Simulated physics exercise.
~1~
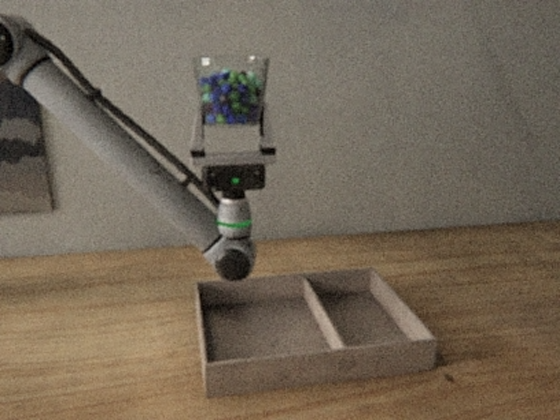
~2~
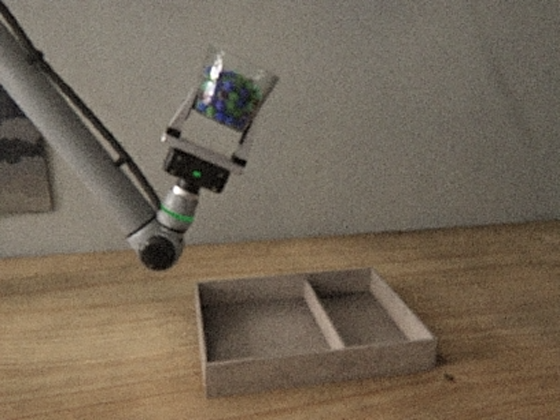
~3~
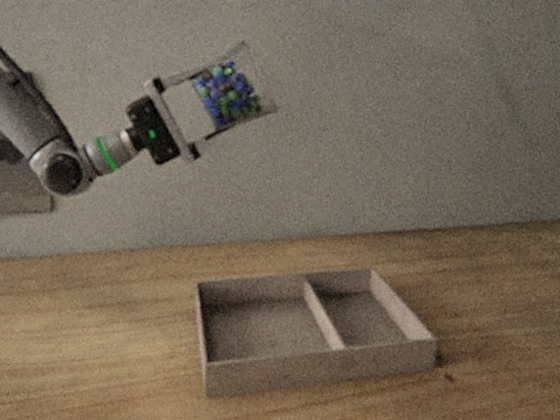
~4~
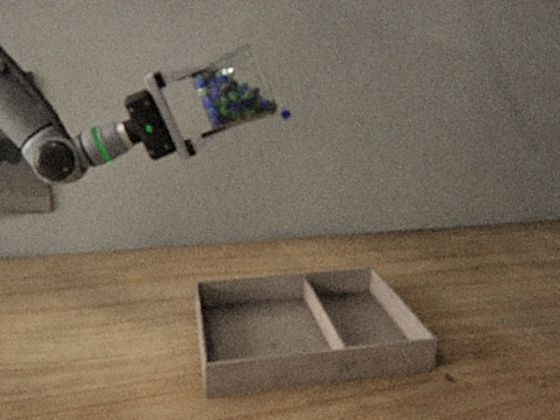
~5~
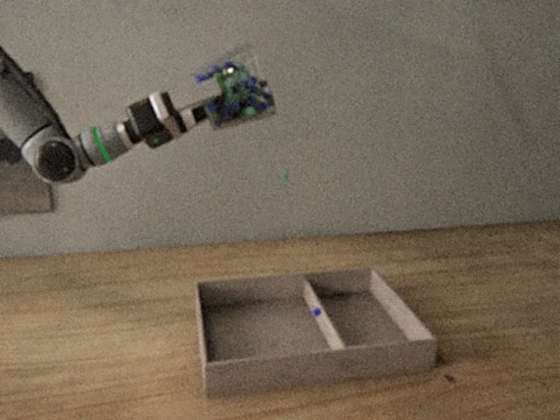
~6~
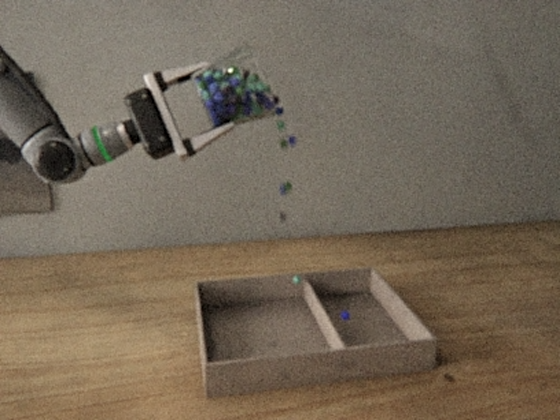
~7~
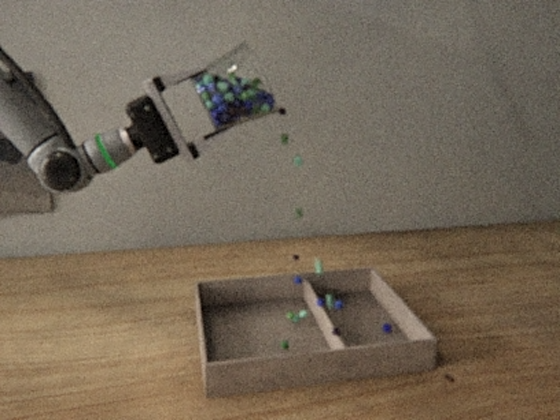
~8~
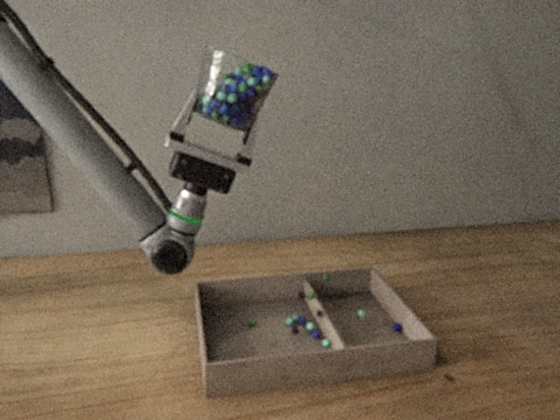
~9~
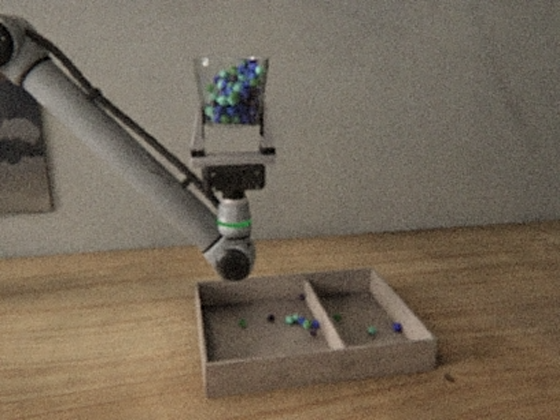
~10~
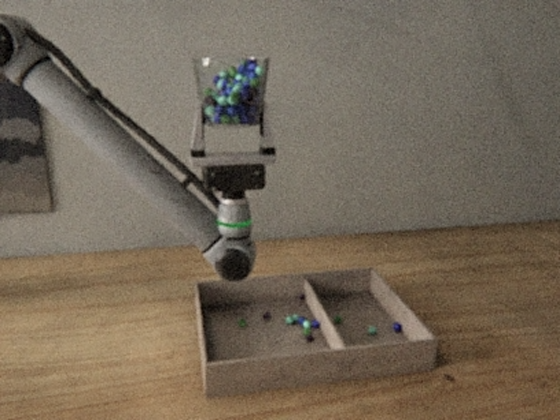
A robot arm tips a beaker, spills a few round sweets into a divided tray, and rights it.
